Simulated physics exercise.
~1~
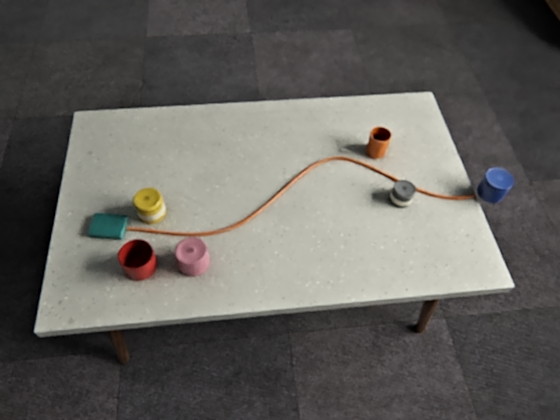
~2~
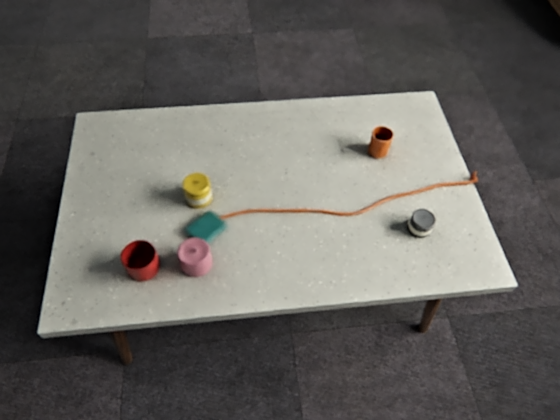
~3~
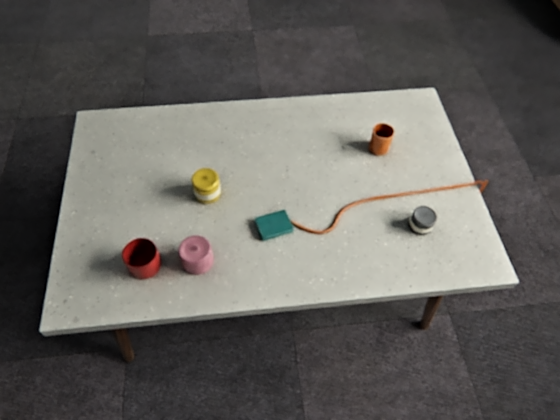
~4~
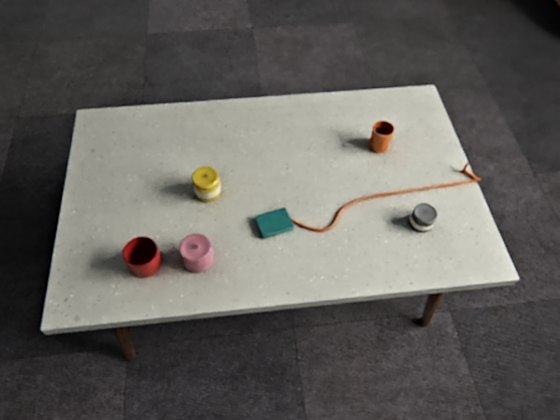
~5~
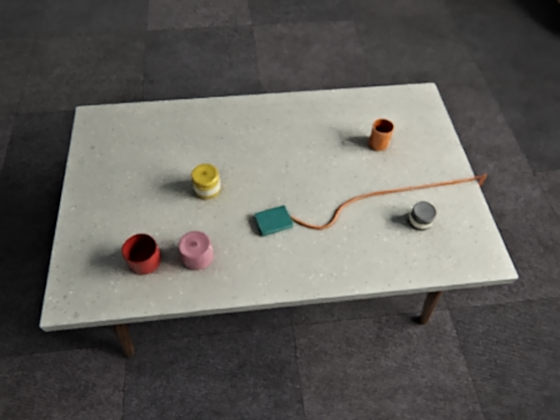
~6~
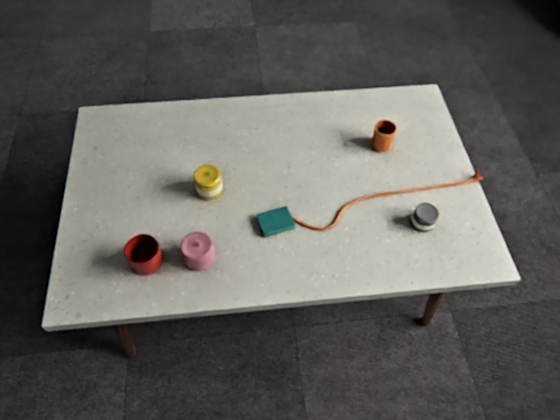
On a pale speckled table above a dark tiled floor, seen from above at an angle by a slightly swaying camera, a thin orange cable links a teal block on the left to a blue cylinder at the right edge. Yellow, red and pink containers sit near the block, with an orange mug and grey tin toward the right. The blue piece drops from sight, and the cable drags the block rightward as the yellow and grey tins shift. The block slides farther, then stops near the middle. It rests there, the cable still reaching the right edge.
